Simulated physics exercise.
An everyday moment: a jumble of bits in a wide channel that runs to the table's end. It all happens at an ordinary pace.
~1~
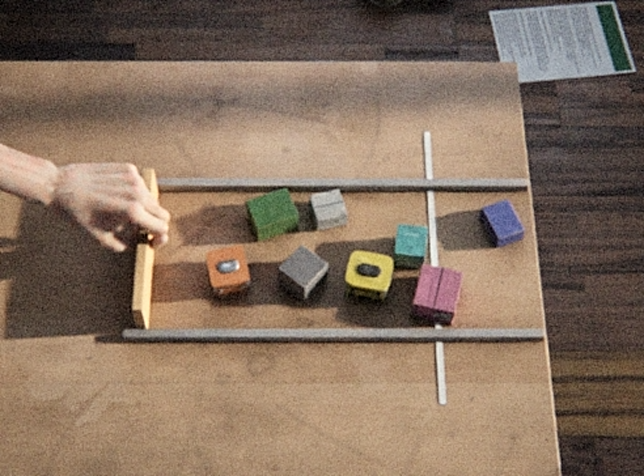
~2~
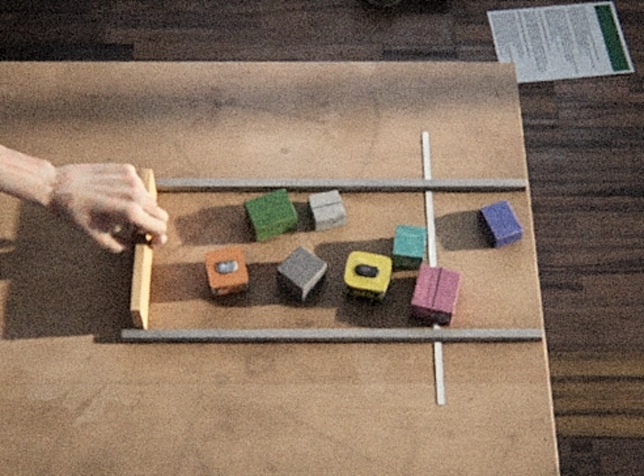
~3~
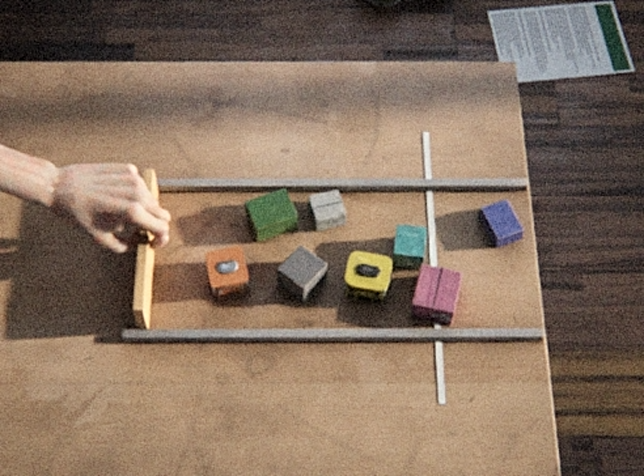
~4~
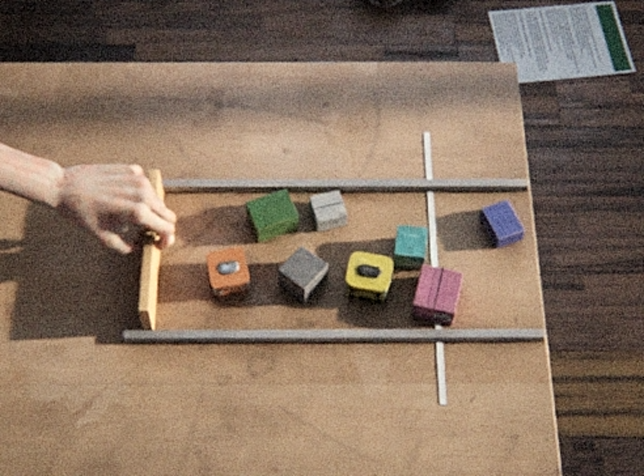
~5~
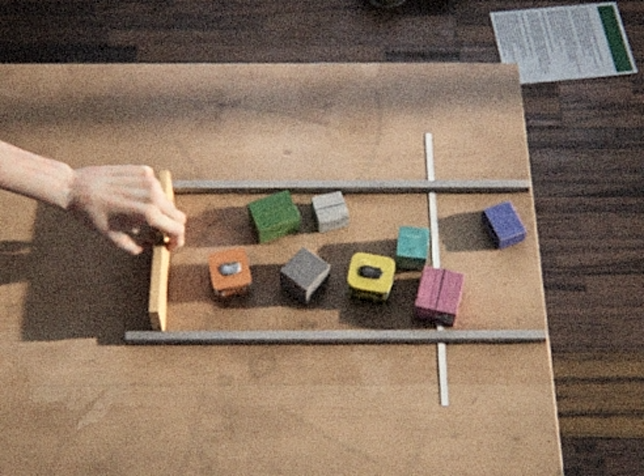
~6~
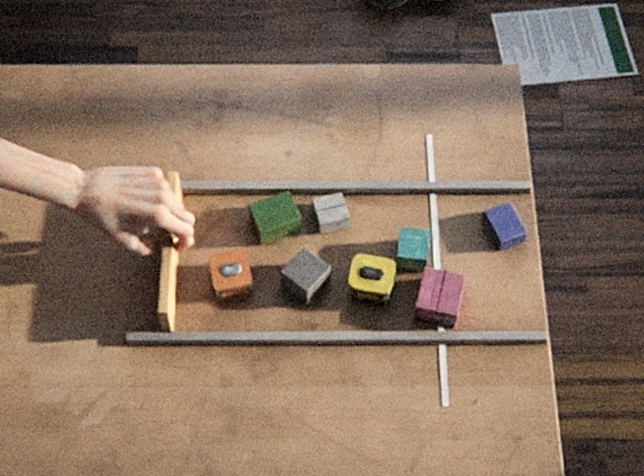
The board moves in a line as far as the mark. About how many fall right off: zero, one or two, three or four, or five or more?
Outcome: The number that fall off is one or two.
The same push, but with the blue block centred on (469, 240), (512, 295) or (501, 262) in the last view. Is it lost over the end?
In turn it survives; comes down; is kept.
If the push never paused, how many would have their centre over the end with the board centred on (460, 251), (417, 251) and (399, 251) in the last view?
The counts: 3, 1 and 0.
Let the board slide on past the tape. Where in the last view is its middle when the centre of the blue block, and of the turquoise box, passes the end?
About (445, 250), and (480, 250) for the other.
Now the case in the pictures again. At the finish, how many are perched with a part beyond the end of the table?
Overhanging: 2.
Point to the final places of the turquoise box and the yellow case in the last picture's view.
First (498, 241), then (533, 286).
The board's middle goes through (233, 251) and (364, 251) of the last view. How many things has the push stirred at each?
First 1, then 7.
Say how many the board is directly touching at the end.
In contact: 2.
Soon after, none off yet; blue block at rest near (505, 226); pink box at rest near (440, 297); turquoise box at rest near (413, 250).
After that, none off yet; blue block at rest near (505, 226); pink box displaced a little near (465, 299); turquoise box at rest near (416, 248).
And then, none off yet; blue block at rest near (505, 226); pink box displaced well along near (538, 303); turquoise box displaced well along near (474, 241).
In the end, the number that fall off is one or two; gone, pink box.
